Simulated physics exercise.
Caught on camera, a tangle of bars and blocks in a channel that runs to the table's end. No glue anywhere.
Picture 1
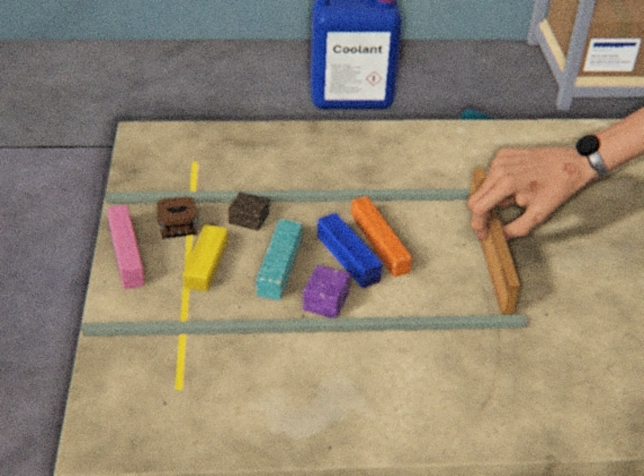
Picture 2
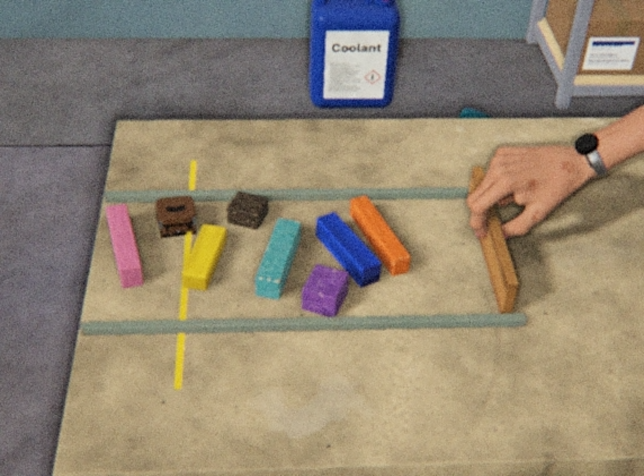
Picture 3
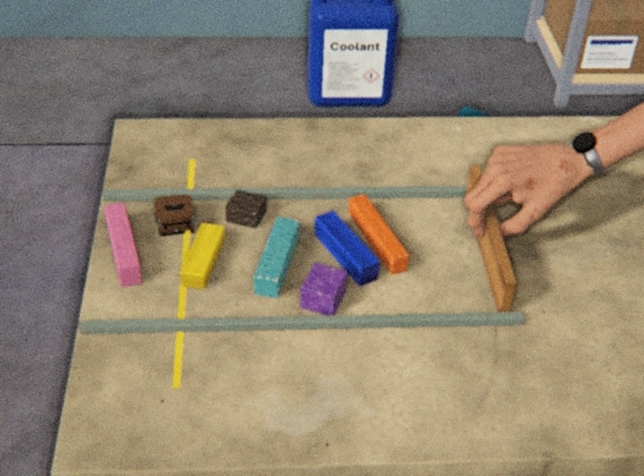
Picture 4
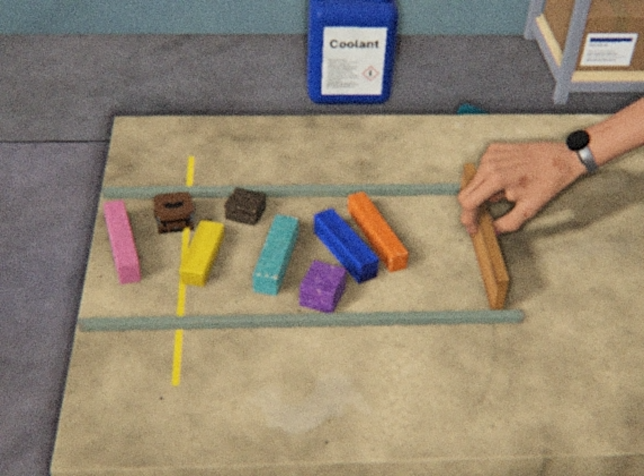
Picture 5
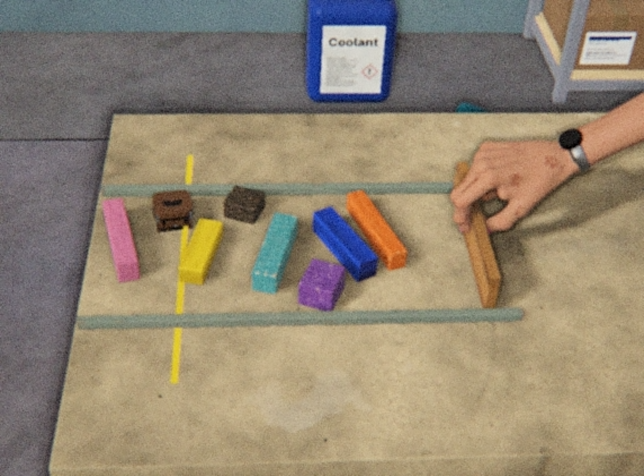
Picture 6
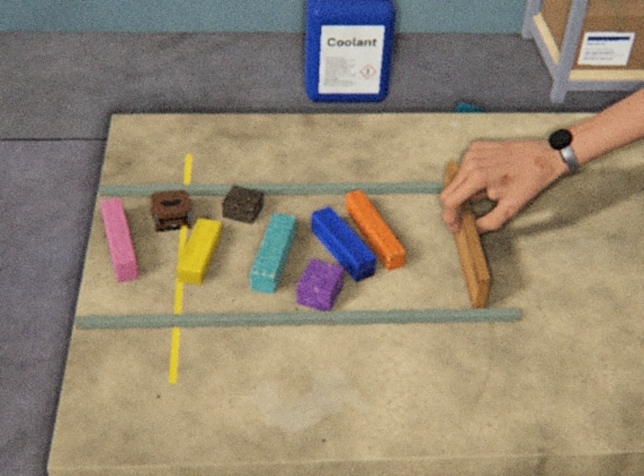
A hand sliding a wooden board slightly left along a channel on a table, the colourful bars and blocks ahead lying still.
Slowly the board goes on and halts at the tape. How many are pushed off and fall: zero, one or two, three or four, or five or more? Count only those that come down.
In the end the number that fall off is one or two.
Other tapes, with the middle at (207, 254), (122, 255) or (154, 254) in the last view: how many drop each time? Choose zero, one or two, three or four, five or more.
Taking them in turn, none; 3 or 4; either three or four.
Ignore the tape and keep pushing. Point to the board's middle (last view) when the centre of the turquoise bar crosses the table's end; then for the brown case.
Near (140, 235) and (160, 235).
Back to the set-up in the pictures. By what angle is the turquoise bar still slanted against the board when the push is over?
About 0°.
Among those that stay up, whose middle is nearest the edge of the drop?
The yellow stick ends nearest.
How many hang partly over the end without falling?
Overhanging: 0.
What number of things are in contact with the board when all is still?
In contact: 2.
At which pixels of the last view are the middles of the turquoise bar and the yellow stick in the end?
Near (127, 256) and (102, 255).
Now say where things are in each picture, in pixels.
In the first picture, pink bar (125, 246); brown case (178, 218); yellow stick (206, 258); board (492, 239); tape (188, 261).
In the second picture, brown case (176, 217); black block (248, 210).
In the third picture, yellow stick (203, 255); board (489, 237).
In the fourth picture, pink bar (122, 241); blue stick (345, 245).
In the fifth picture, brown case (173, 212); turquoise bar (275, 252).
In the sixth picture, pink bar (119, 239); brown case (171, 211); yellow stick (200, 251); board (465, 233); tape (182, 254).
A little later, none off yet; pink bar at rest near (119, 239); brown case at rest near (171, 211); yellow stick at rest near (200, 251).
Next, none off yet; pink bar at rest near (119, 239); brown case at rest near (171, 211); yellow stick moving near (192, 251).
When it is over, the number that fall off is one or two; down, pink bar.
